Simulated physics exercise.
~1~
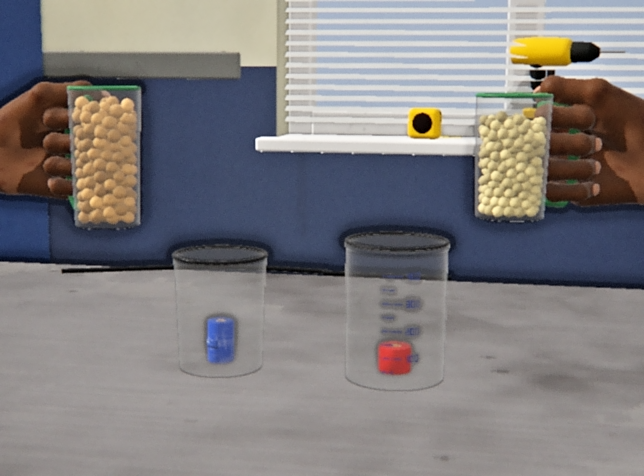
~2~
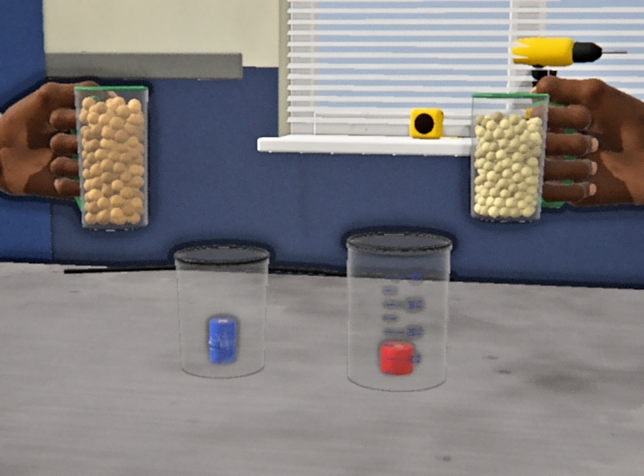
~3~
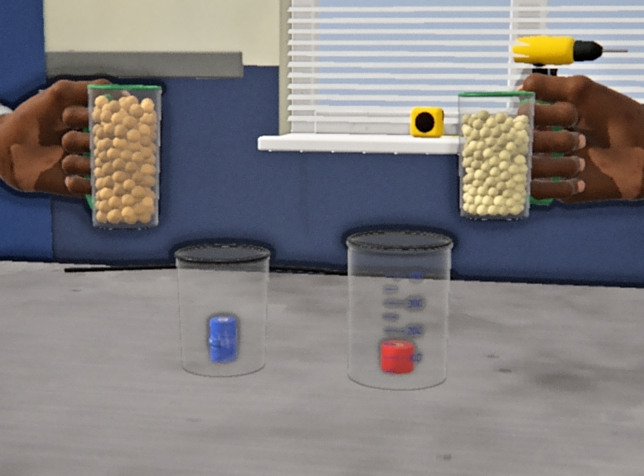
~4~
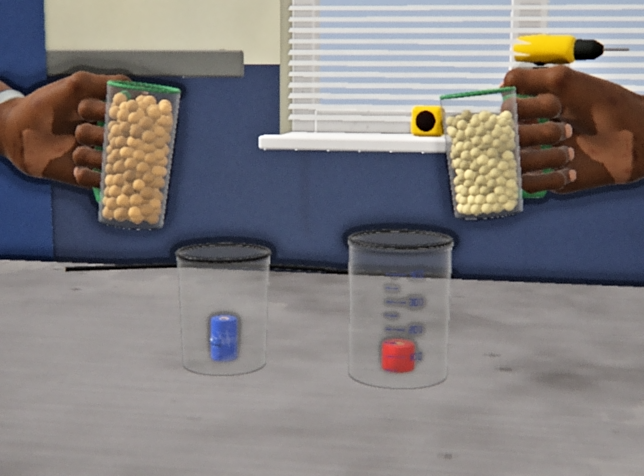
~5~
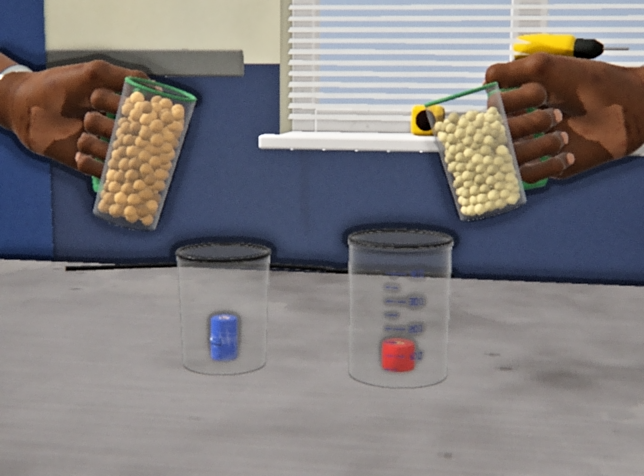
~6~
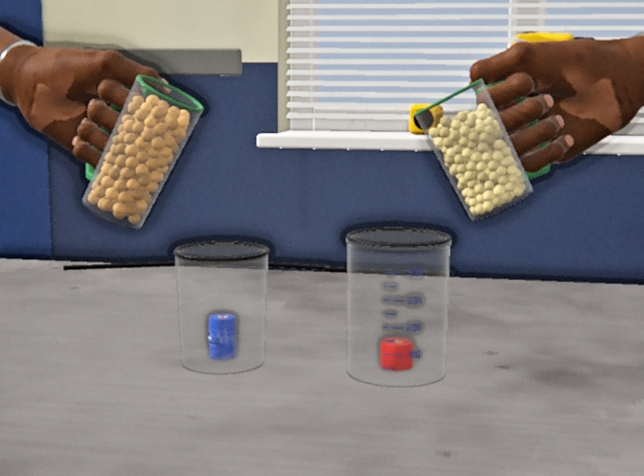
Two hands hold clear cups above a grey table, seen from the front, with a blue wall and a white-blinded window behind. The left cup is packed with orange-tan beads and the right with pale cream beans, while below stand two clear containers, a blue roll in the left and a red one in the right. The hands draw the cups slightly inward, then tilt them toward each other.
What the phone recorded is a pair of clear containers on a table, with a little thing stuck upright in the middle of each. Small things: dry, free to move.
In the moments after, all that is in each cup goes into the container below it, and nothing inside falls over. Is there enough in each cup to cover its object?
My prediction: Left object: Fails to show; right object: Fails to show.
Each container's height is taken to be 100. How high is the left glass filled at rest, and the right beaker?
Near 65 on the left, 35 on the right.
Then, 0.36 s past the last view, left glass empty, all of its cupful still in the cup; right beaker empty, all of its cupful still in the cup.
Then, 0.75 s past the last view, left glass nearly empty, most of its cupful still in the cup; right beaker nearly empty, most of its cupful still in the cup.
Then, 1.20 s past the last view, left glass two thirds full, none of its cupful still in the cup; right beaker a third full, none of its cupful still in the cup.
Finally, left glass two thirds full (surface near (222, 286)), nothing beside it; right beaker a third full (surface near (397, 320)), nothing beside it; the left thing is covered; the right thing is covered.
